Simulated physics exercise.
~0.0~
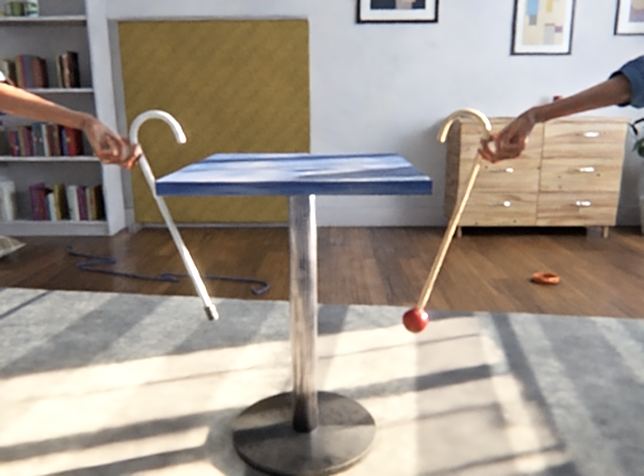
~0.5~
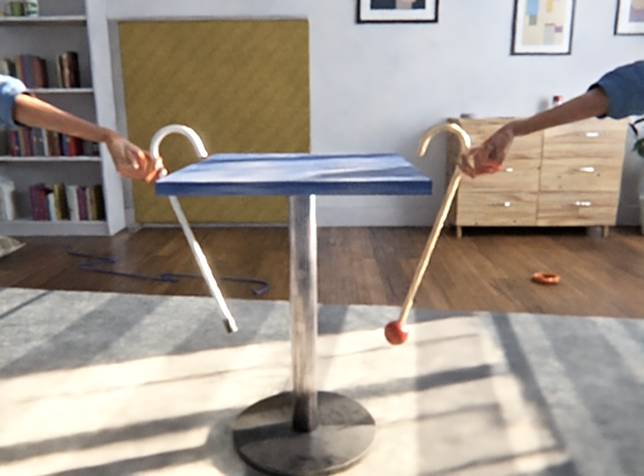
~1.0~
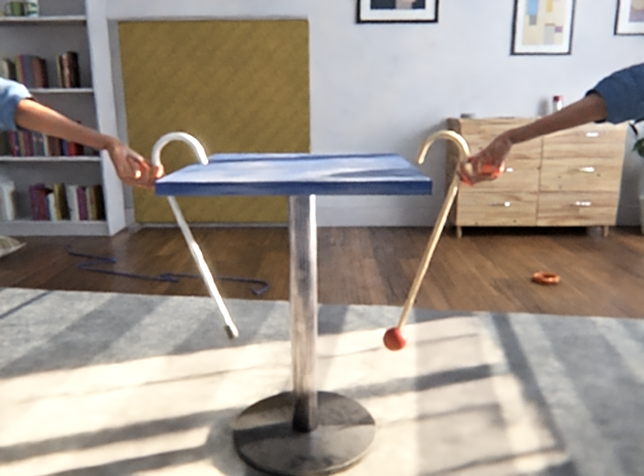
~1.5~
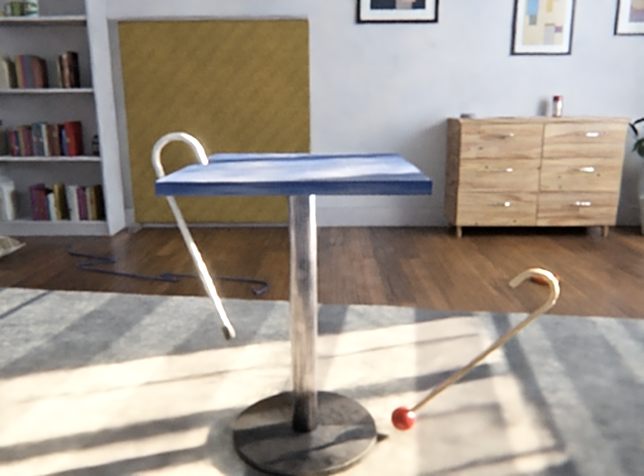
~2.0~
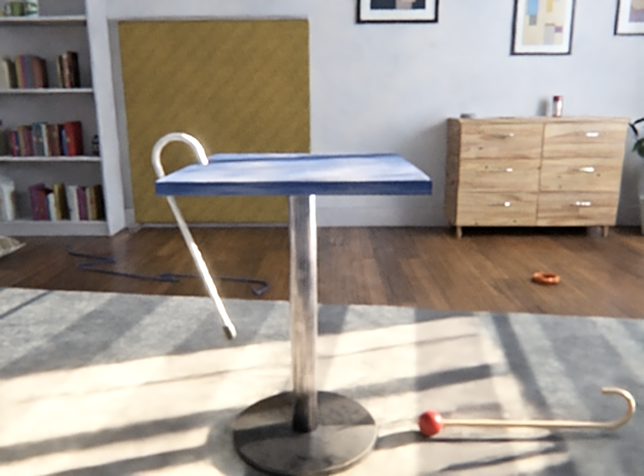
Two hands hold hooked sticks at opposite edges of a blue-topped pedestal table, seen from the front in a sunlit room with a bookshelf at left and a wooden dresser at right. The left hand holds a white cane, and the right hand holds a pale, hooked ladle with a red ball at its lower end. Both hands move inward and lower the hooks onto the table's edges, then let go and withdraw. The white cane stays hanging at the left, while the red-ended ladle slips off, tilts and falls, ending flat on the grey rug at right.
